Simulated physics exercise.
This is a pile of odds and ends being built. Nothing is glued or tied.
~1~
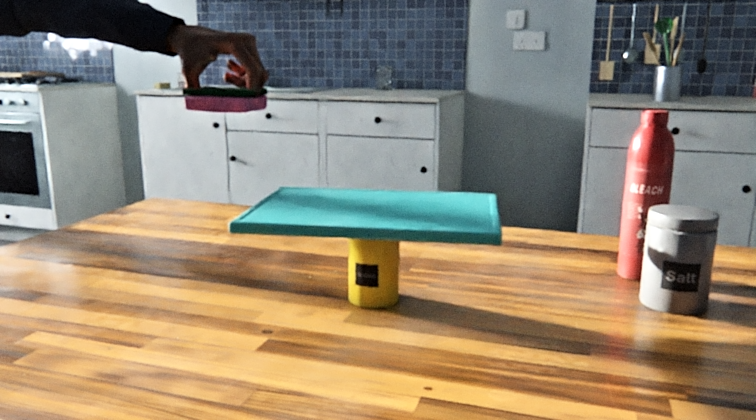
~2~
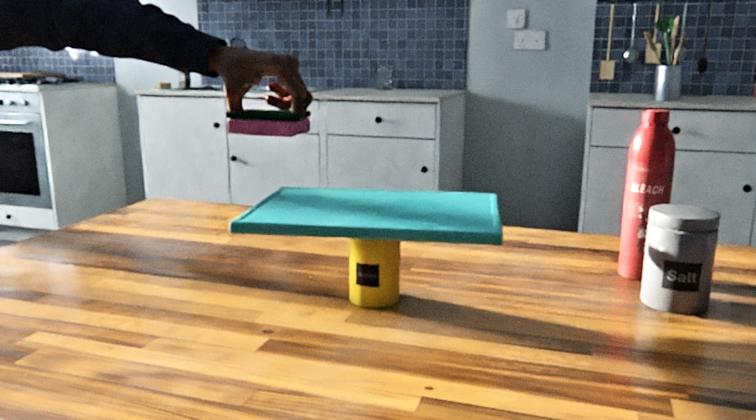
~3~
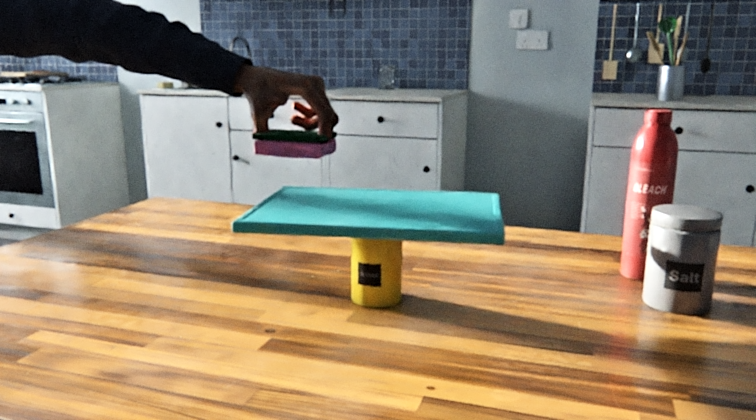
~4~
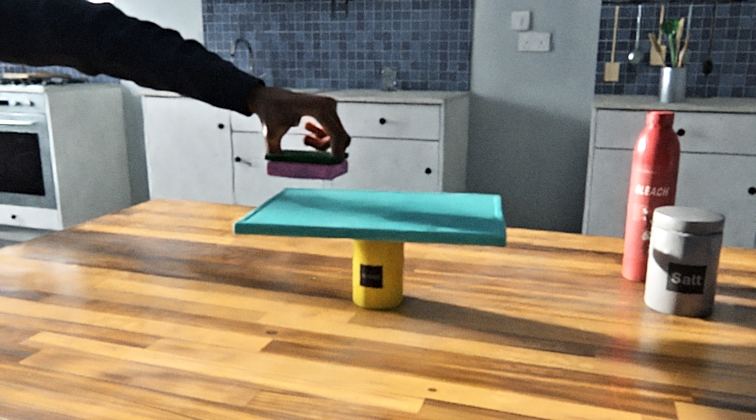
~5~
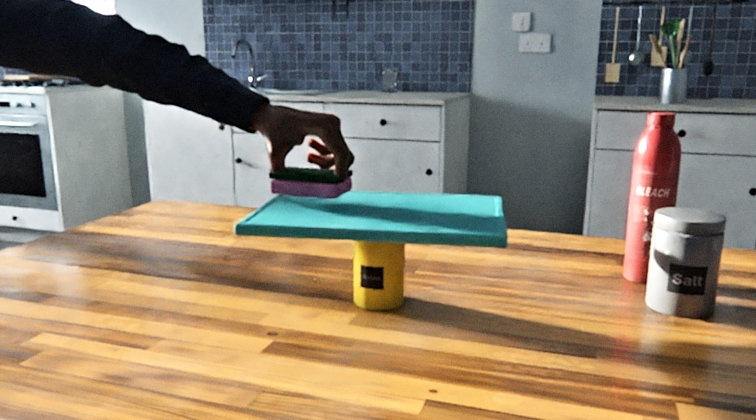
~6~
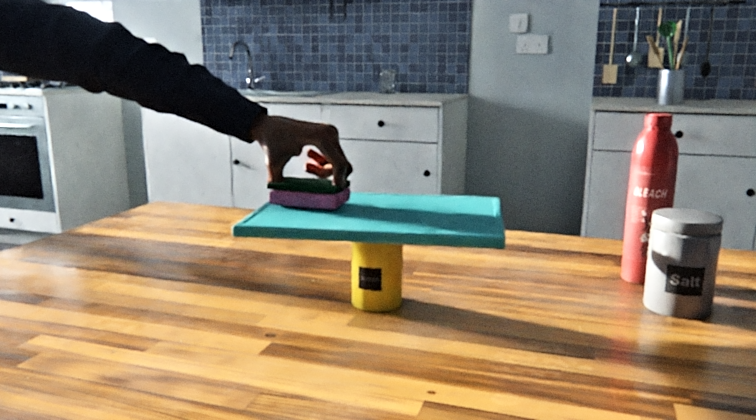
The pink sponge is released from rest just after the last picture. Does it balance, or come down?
Here the pile stays up.
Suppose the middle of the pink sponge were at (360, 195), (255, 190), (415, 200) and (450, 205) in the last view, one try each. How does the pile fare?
First, it stays up; second, it comes apart; third, it holds; fourth, it stays up.
Then, 0.20 s after the last picture, nothing has stirred.
Then, 0.40 s after the last picture, pink sponge resting near (309, 193).
At rest, all 5 in place. Seen from the same camera at the end, pink sponge near (309, 193). The pile holds.
